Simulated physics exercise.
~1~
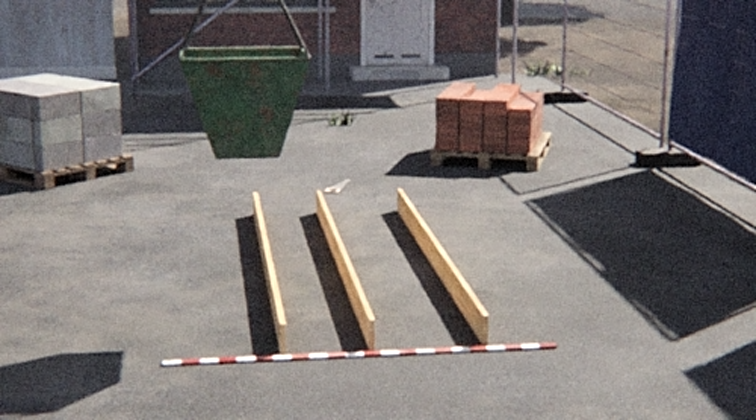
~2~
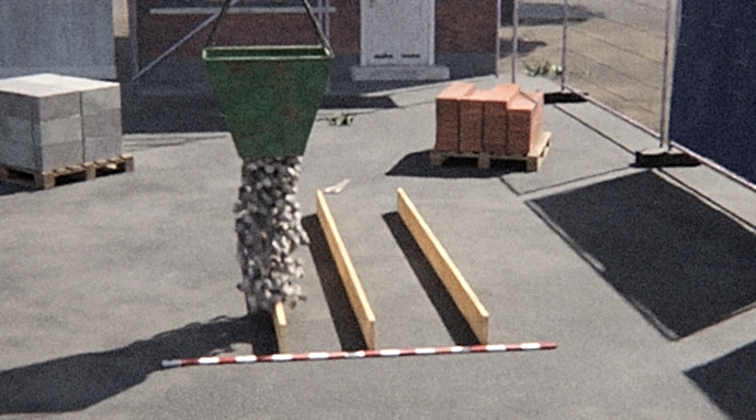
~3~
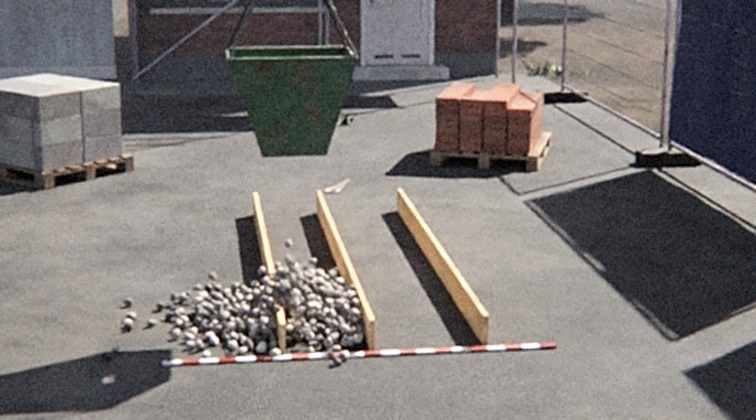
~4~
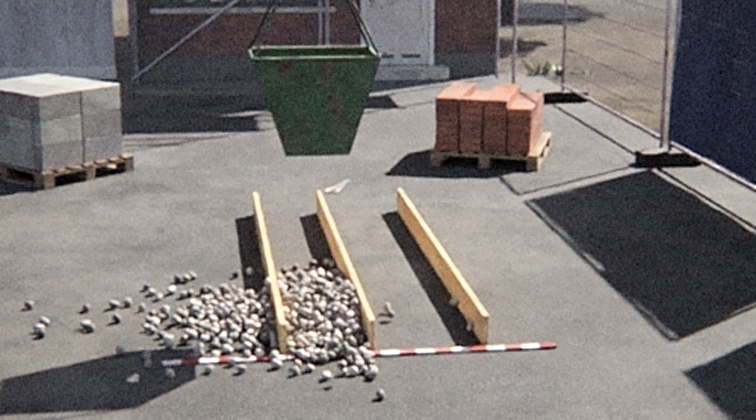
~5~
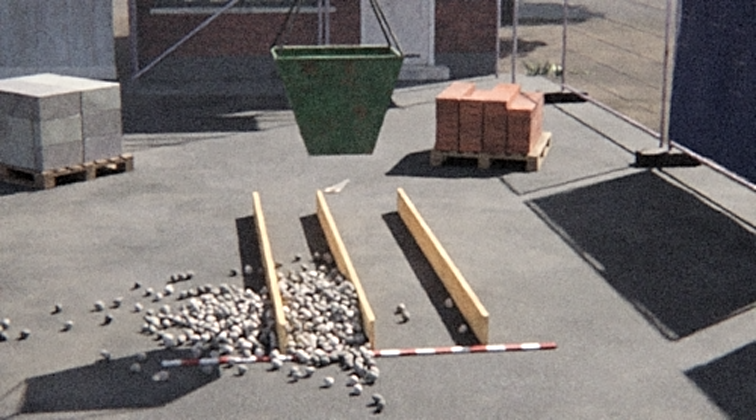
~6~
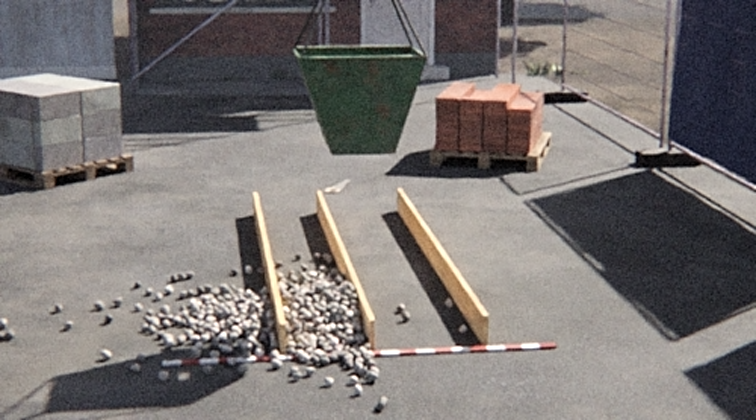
A green crane skip moved steadily to the right above a paved yard, dropping a stream of round stones around the wooden planks until it was empty. Most settled in the left bay, many spilled to its left, and a few stray ones reached the right bay.
